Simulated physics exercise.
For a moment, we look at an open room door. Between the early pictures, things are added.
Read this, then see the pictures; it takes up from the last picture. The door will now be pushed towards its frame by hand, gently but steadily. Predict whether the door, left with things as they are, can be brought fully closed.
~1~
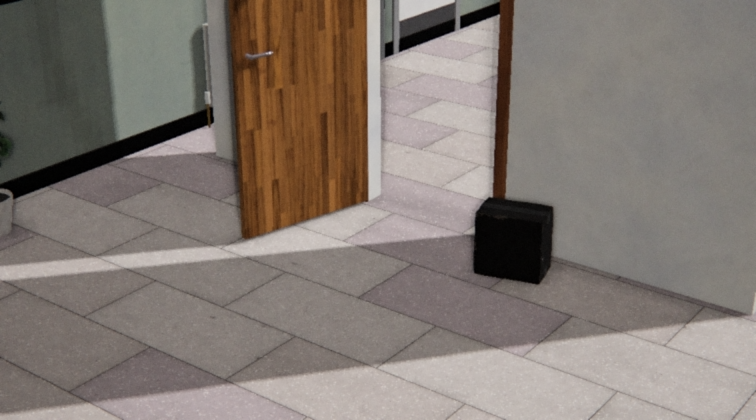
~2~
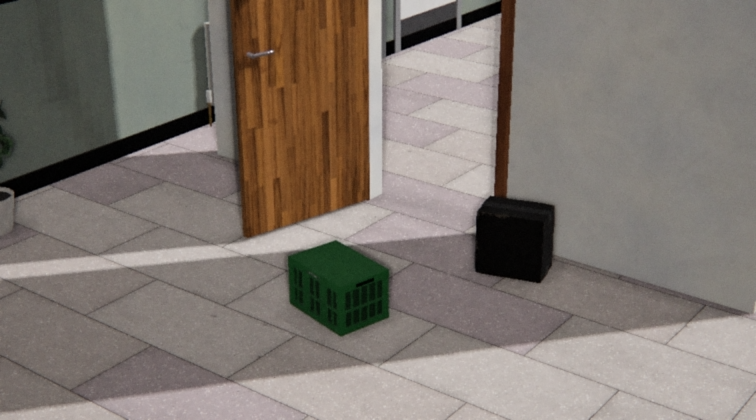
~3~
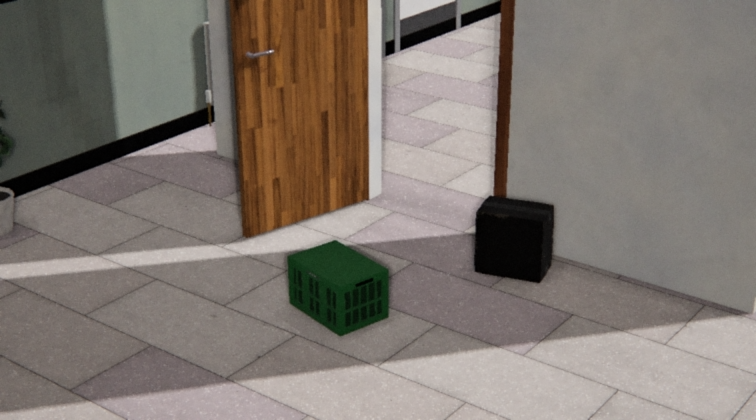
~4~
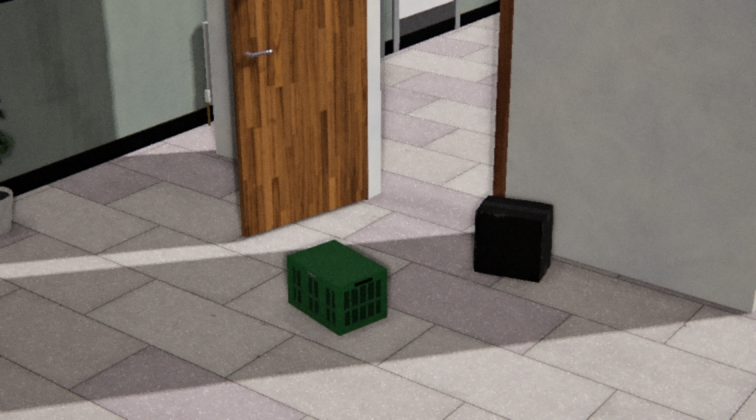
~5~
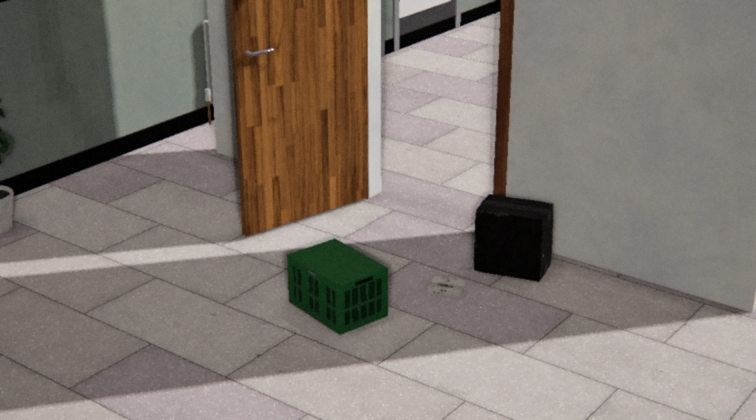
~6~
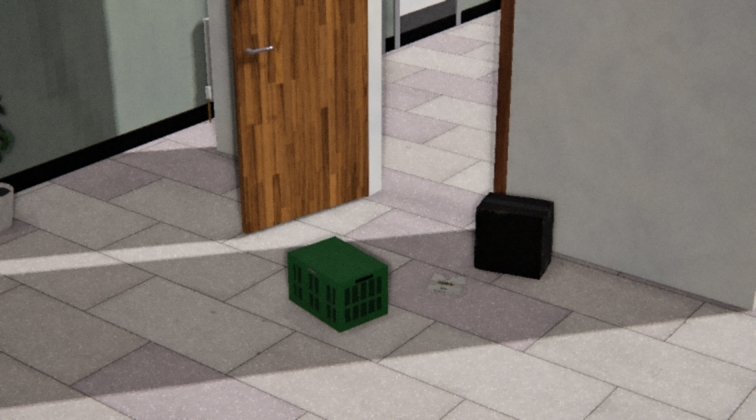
Prediction: It closes fully.
Then, 0.80 s after the last picture, open by 73°.
Then, 1.40 s after the last picture, open by 29°.
At rest, open by 0°; all 3 in place. Seen from the same camera at the end, white packet near (447, 285).
